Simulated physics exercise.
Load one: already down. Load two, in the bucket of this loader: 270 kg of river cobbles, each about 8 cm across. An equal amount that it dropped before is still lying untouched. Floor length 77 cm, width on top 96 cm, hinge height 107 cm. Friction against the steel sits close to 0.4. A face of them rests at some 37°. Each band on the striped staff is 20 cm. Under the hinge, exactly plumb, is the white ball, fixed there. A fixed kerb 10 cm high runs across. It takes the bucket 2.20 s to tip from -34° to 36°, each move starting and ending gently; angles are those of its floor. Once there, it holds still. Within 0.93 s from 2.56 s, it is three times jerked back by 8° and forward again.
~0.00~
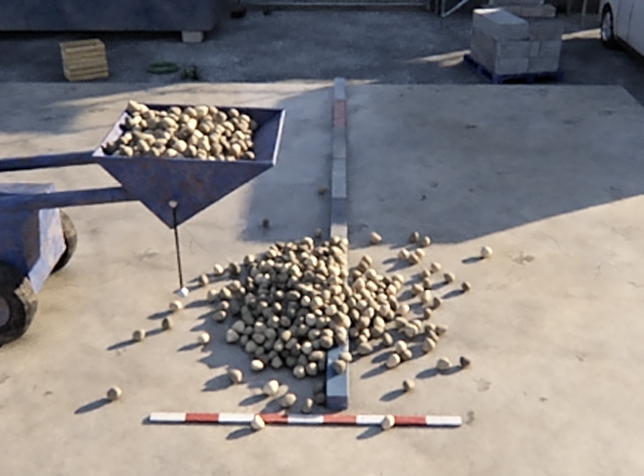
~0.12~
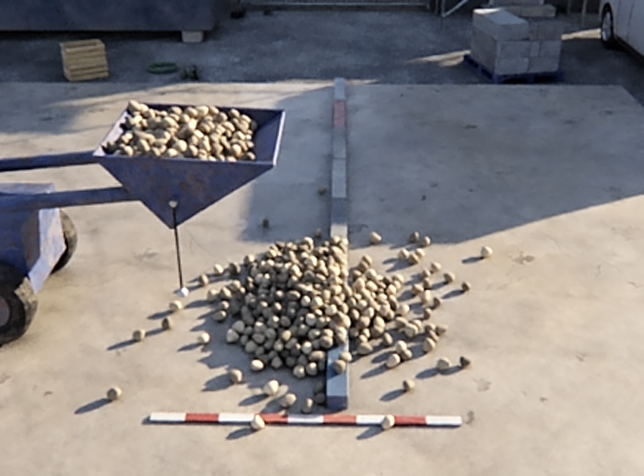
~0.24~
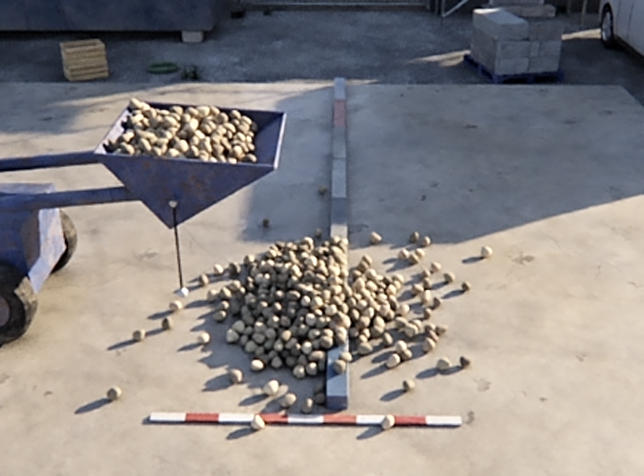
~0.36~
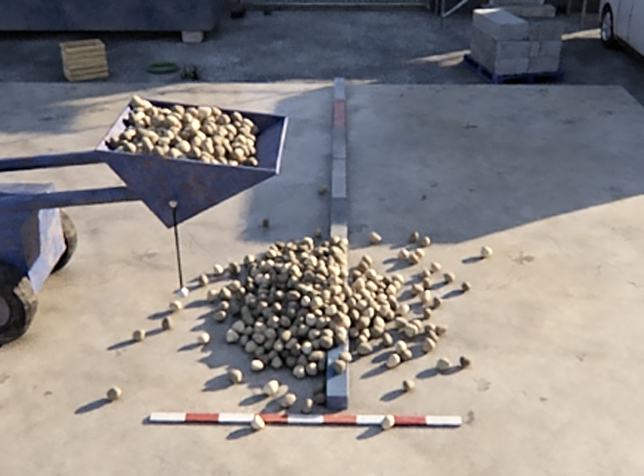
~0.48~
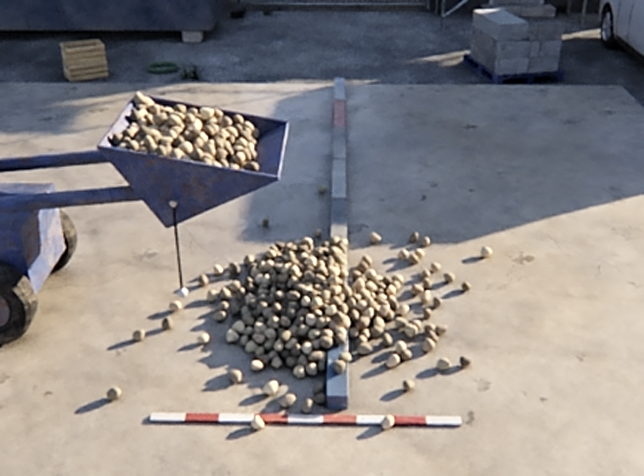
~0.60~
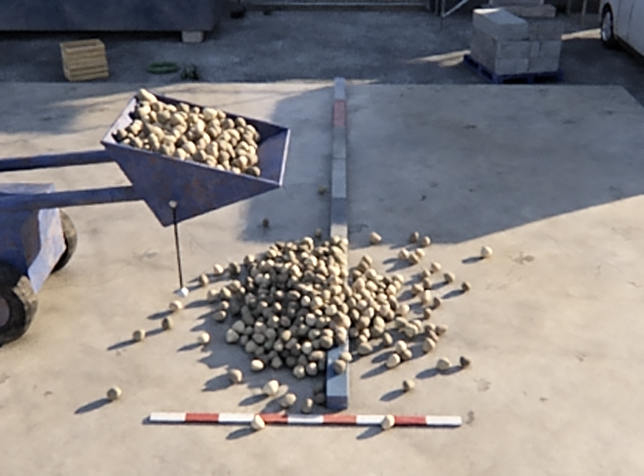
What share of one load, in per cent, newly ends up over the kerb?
33 %.
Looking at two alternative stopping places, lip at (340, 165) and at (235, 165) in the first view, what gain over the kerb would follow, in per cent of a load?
Some 95 percent first and 5 percent second.
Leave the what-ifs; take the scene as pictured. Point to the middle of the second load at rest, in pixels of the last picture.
I'd point to about (312, 289).
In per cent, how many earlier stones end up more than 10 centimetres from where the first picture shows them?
Close to 15 in a hundred of them.
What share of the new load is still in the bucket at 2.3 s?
Roughly 20 per cent remains inside.
After 1.6 s the floor is at 25°; in per cent of one load, 95 in the bucket, 87 on this side of the kerb, 19 over the kerb; the foremost stones are at (450, 287).
After 2.3 s the floor is at 36°; in per cent of one load, 21 in the bucket, 150 on this side of the kerb, 28 over the kerb; the foremost stones are at (450, 287).
After 3.9 s the floor is at 36°; in per cent of one load, 0 in the bucket, 148 on this side of the kerb, 52 over the kerb; the foremost stones are at (457, 287).
After 6.4 s the floor is at 36°; in per cent of one load, 0 in the bucket, 148 on this side of the kerb, 52 over the kerb; the foremost stones are at (457, 287). Net gain over the kerb, 33.
